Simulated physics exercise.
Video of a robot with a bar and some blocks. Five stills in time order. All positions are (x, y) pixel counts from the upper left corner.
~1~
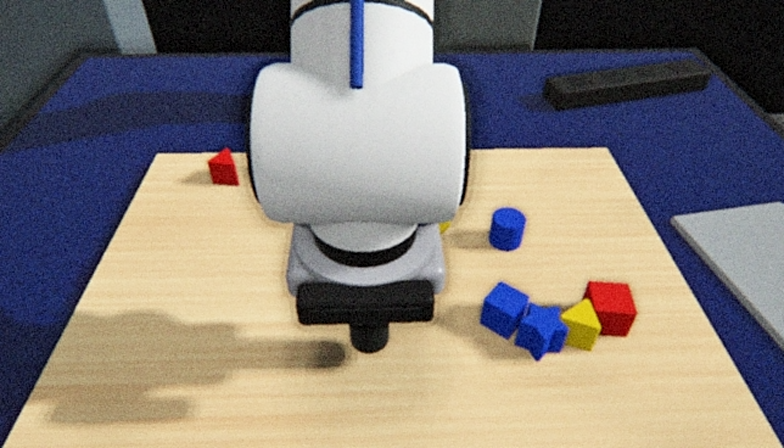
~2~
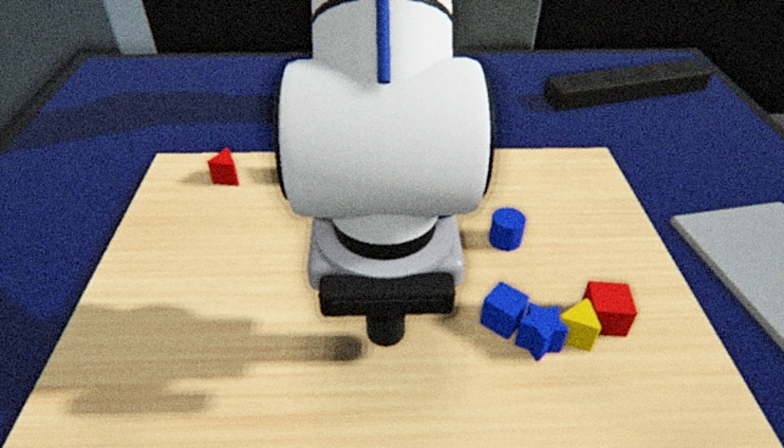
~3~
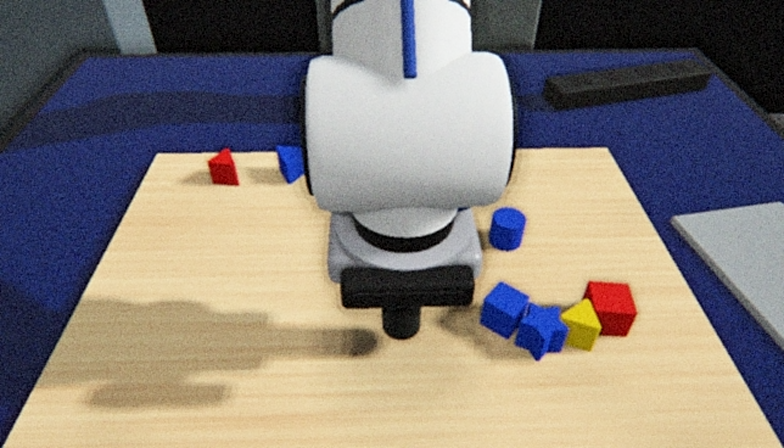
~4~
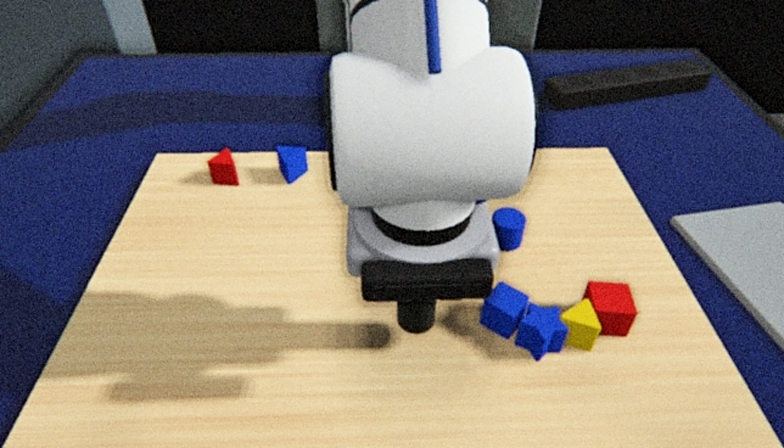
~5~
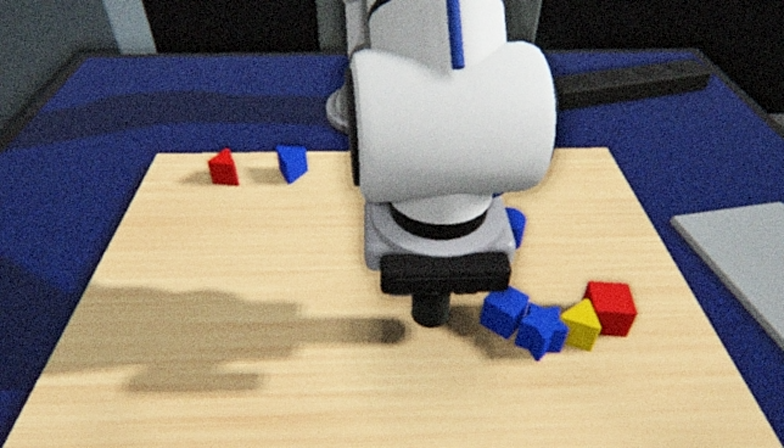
A large white robot arm with a black bar-shaped tool looms over a pale wooden board on a blue table, seen from a fixed, raised front view. A blue cube, blue star, yellow triangle and red block cluster at right, below a blue cylinder, with a red piece at upper left. The arm glides steadily right and slightly back, uncovering a blue piece behind it, while the blocks stay still.
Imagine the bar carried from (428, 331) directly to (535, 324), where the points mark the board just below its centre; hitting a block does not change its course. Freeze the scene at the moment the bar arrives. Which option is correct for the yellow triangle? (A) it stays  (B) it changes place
Correct choice: B.
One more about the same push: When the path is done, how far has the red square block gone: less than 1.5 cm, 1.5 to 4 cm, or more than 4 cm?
Once the path is done, the red square block lies within 1.5 cm of its present place.
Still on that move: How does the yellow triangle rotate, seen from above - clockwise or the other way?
It twists against the clock when seen from above.
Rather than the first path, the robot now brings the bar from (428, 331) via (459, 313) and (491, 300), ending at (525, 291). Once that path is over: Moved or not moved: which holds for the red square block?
Here the red square block stays on its spot.
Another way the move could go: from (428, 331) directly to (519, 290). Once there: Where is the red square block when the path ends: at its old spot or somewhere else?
Right where it was.
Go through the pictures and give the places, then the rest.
In the first picture, bar's lower end at (370, 338); blue square block at (507, 298); blue star block at (545, 319); yellow triangle at (583, 314); red square block at (612, 296).
In the second picture, bar at (386, 332); blocks still.
In the third picture, bar at (401, 325); blocks still.
In the fourth picture, bar at (416, 320); blocks still.
In the fifth picture, bar at (430, 314); blue square block at (507, 298); blue star block at (545, 319); yellow triangle at (583, 314); red square block at (612, 296).
What follows on the original path. One third of the way, bar at (468, 311); nothing pushed yet.
Two thirds of the way, bar at (503, 309); blue square block at (530, 286), turned 20° clockwise.
At the end, bar at (539, 308); blue square block at (551, 277), turned 20° anticlockwise; blue star block at (562, 327), turned 40° clockwise; yellow triangle at (597, 322), turned 55° anticlockwise; red square block still.
